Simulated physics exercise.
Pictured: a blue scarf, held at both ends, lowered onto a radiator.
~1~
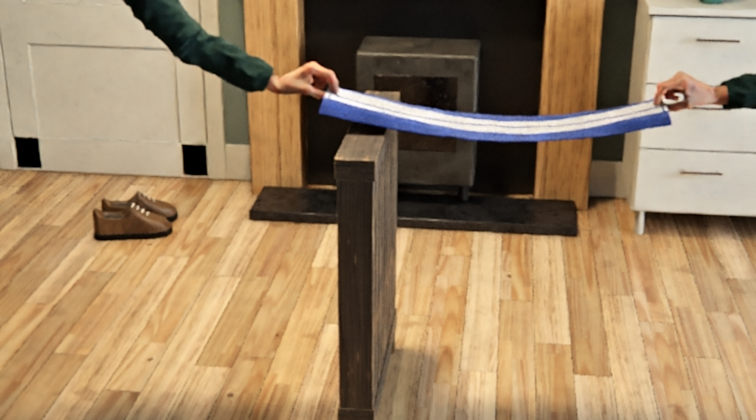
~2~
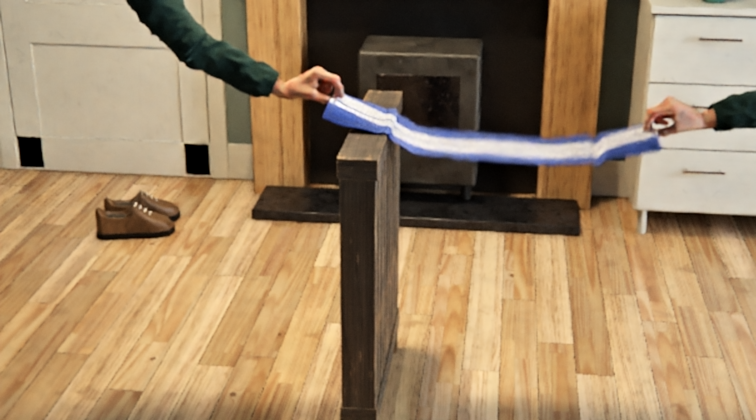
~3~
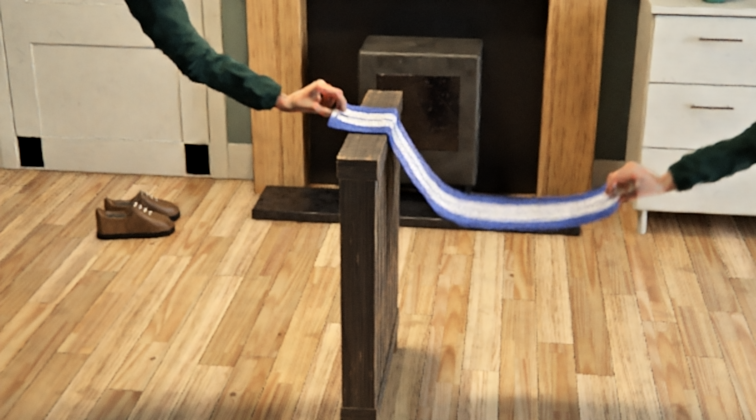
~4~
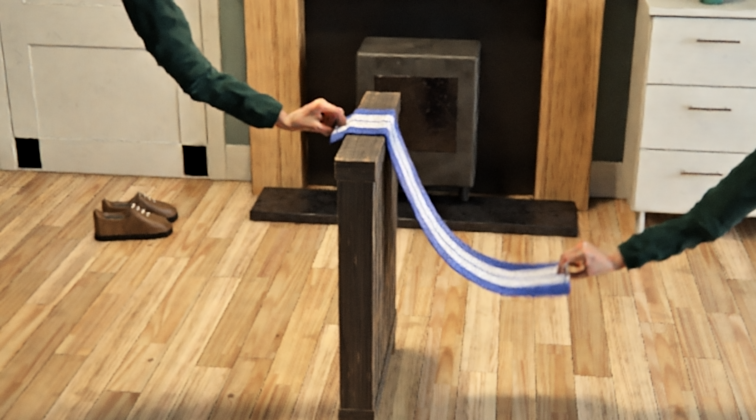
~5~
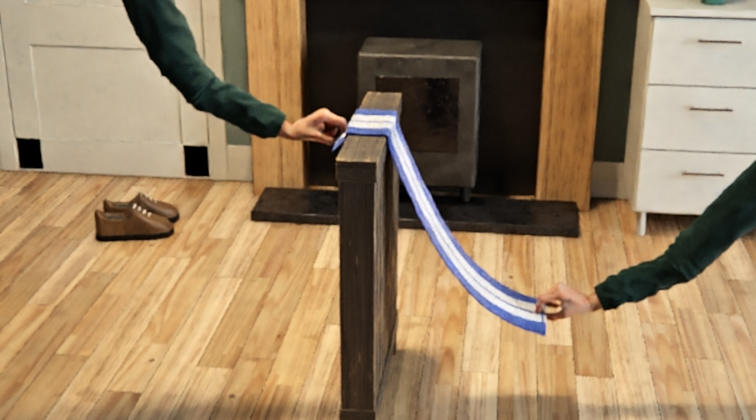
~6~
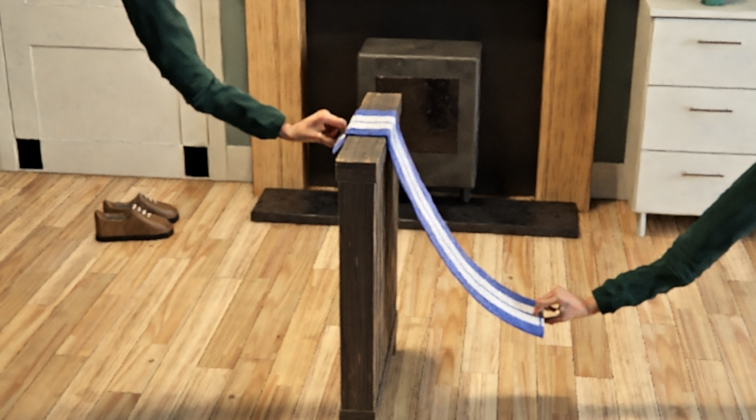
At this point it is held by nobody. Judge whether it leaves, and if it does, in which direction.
It leaves toward the right.
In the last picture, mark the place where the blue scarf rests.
Once it stops, its middle sits at (441, 402).
Then, 0.24 s on from there, scarf sliding right.
Then, 0.46 s on from there, scarf clear of the top and falling near (440, 351).
Then, 0.68 s on from there, scarf in a heap on the floor near (442, 401).
In the end, scarf in a heap on the floor near (441, 402). The blue scarf runs off to the right.
